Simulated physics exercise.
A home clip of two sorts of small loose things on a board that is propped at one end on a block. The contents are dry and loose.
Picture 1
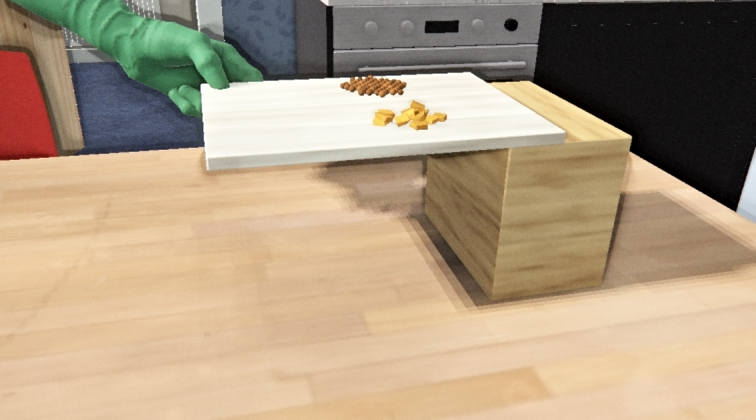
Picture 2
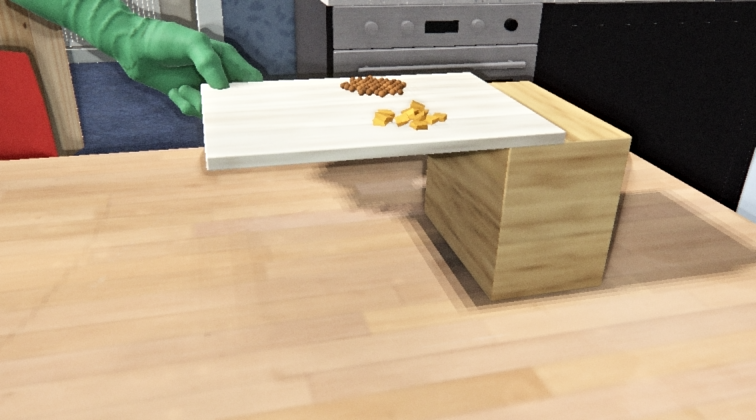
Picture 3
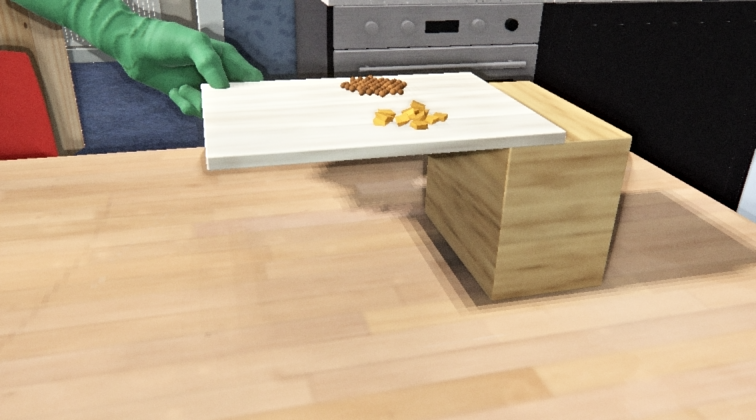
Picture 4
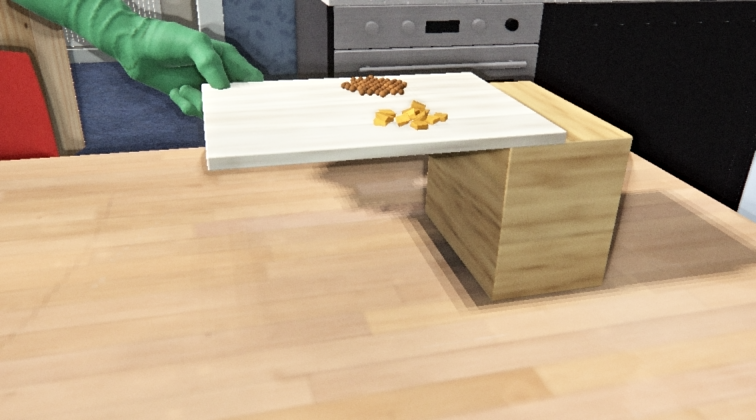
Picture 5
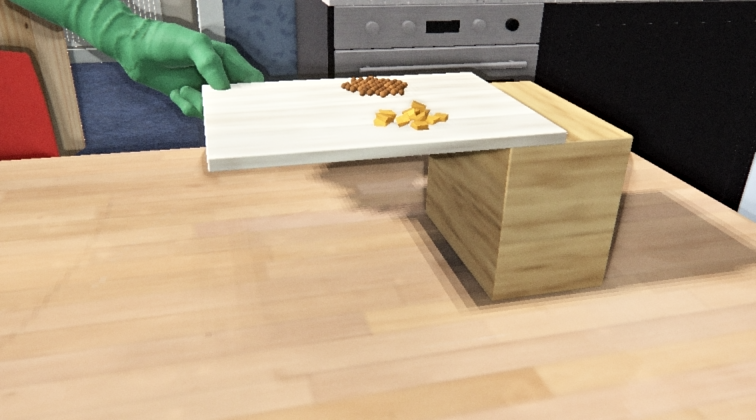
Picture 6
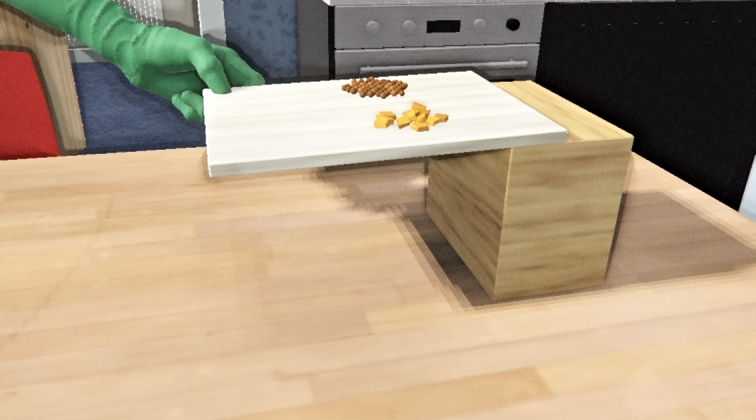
To begin with, a green-gloved hand holds the left end of a white board level, its right end resting on a wooden block, with small orange pieces in front and brown ones behind. The hand then lowers its end very slightly, while both little piles stay where they are.
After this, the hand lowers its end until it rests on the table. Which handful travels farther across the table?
Farther out at the end: The back one.
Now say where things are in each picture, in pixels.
Held end of the board at (219, 159), level; block at (512, 181), tall, over half the board's length; front handful at (408, 117), a few small crackers; back handful at (374, 86), some cereal balls, in the first picture.
Held end of the board at (219, 159), level; back handful at (374, 86), in the second picture.
Held end of the board at (219, 159), level; front handful at (408, 117), in the third picture.
Held end of the board at (220, 159), level; back handful at (374, 86), in the fourth picture.
Held end of the board at (220, 160), level; front handful at (409, 117), in the fifth picture.
Held end of the board at (221, 166), down by 1°; block at (514, 180); front handful at (409, 119), not moving; back handful at (375, 87), not moving, in the sixth picture.
Then, 0.55 s past the last view, board sloping at 16°; front handful all still on the board; back handful all still on the board.
Then, 1.14 s past the last view, board sloping at 33°; front handful all still on the board; back handful mostly up to a board's length out.
Then, 1.85 s past the last view, board resting at 40°; front handful mostly at the foot of the board; back handful mostly up to a board's length out, a stray few gone off the table.
Finally, board resting at 40°; front handful mostly at the foot of the board; back handful mostly up to a board's length out, a stray few gone off the table; the back handful has gone farther.
